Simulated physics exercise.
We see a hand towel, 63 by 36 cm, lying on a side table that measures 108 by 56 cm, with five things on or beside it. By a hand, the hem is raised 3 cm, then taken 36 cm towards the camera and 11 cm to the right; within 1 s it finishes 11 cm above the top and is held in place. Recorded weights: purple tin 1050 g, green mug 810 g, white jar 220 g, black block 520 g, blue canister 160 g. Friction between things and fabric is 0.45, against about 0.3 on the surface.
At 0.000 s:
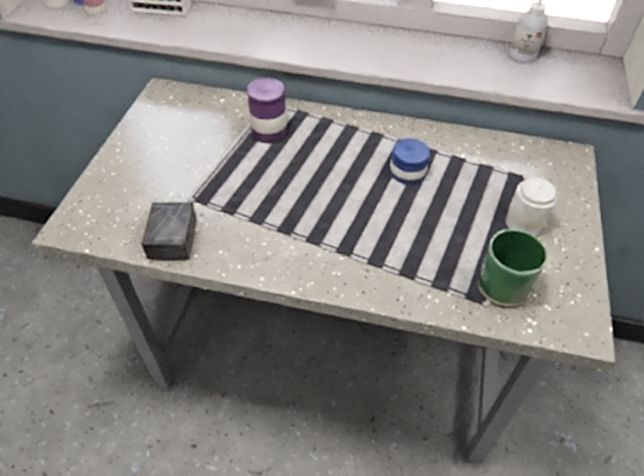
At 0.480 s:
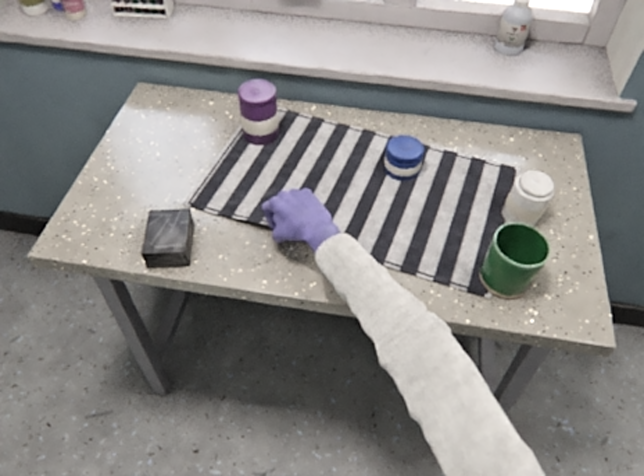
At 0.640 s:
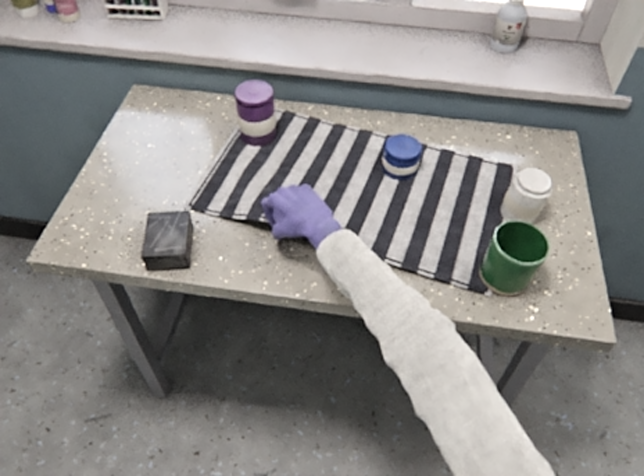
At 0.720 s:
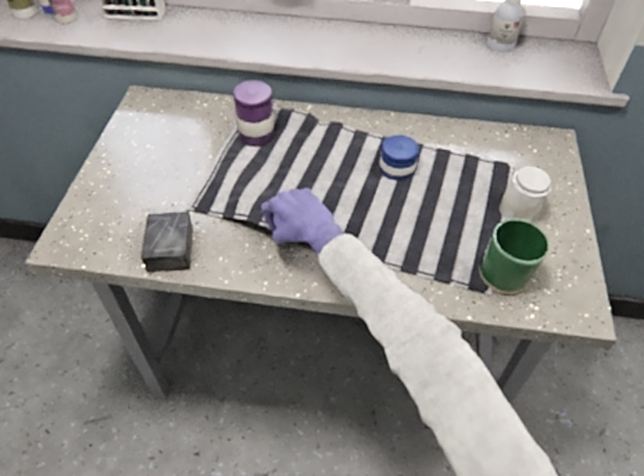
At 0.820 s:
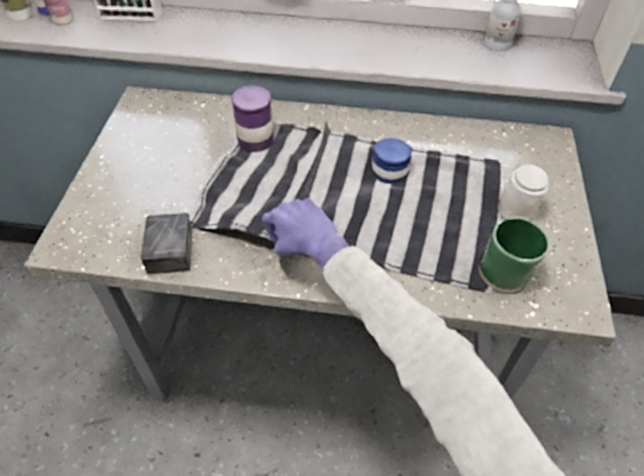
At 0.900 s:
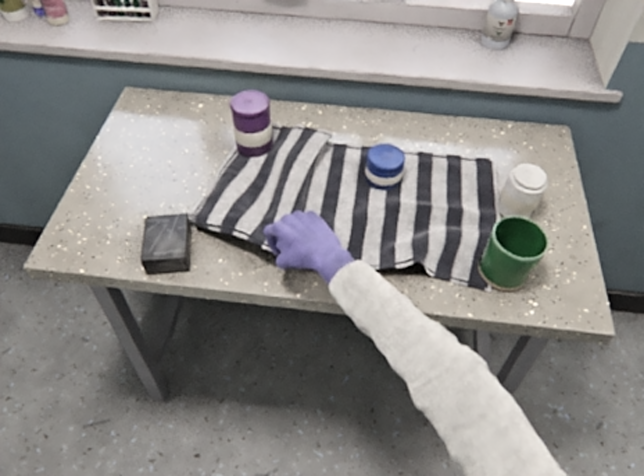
The clip opens on a striped hand towel on a speckled table, with a purple tin, blue canister, white jar, green mug and black block. A purple-gloved hand reaches in and grips the near edge, then the cloth wrinkles and bunches while the blue canister shifts slightly left with it.
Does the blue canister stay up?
Yes.
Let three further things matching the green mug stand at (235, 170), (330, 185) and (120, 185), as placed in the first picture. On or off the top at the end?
In order: Comes off; comes off; holds on.
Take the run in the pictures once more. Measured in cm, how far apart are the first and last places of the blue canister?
Blue canister: Roughly 35 cm.
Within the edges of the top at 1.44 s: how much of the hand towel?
Around 60 percent.
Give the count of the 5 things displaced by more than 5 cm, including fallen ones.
All told, 2.
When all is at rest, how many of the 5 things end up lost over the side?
That gives 0.
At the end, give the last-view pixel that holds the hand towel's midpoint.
The midpoint is close to pixel (308, 321).
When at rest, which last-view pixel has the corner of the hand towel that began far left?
Look around (259, 229) in the last picture - that's where it comes to rest.
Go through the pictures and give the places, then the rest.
The first frame shows blue canister (412, 150).
The second frame shows white jar (536, 181); grip (276, 228).
The third frame shows grip (275, 225).
The fourth frame shows blue canister (401, 146); grip (276, 229).
The fifth frame shows purple tin (251, 97); blue canister (393, 149); grip (277, 240).
The sixth frame shows blue canister (386, 156); hand towel corners (495, 159); grip (279, 253).
After 1.1 s, 95 % of the hand towel is still over the top; blue canister 12 cm off its start, purple tin 12 cm off its start.
After 1.3 s, 80 % of the hand towel is still over the top; blue canister 21 cm off its start, purple tin 23 cm off its start.
After 1.4 s, 60 % of the hand towel is still over the top; blue canister 29 cm off its start at (341, 242), purple tin 32 cm off its start at (261, 203).
After 1.6 s, 45 % of the hand towel is still over the top; blue canister 32 cm off its start, purple tin 34 cm off its start.
After 3.2 s, 40 % of the hand towel is still over the top; blue canister 33 cm off its start at (345, 261), purple tin 35 cm off its start at (262, 216).
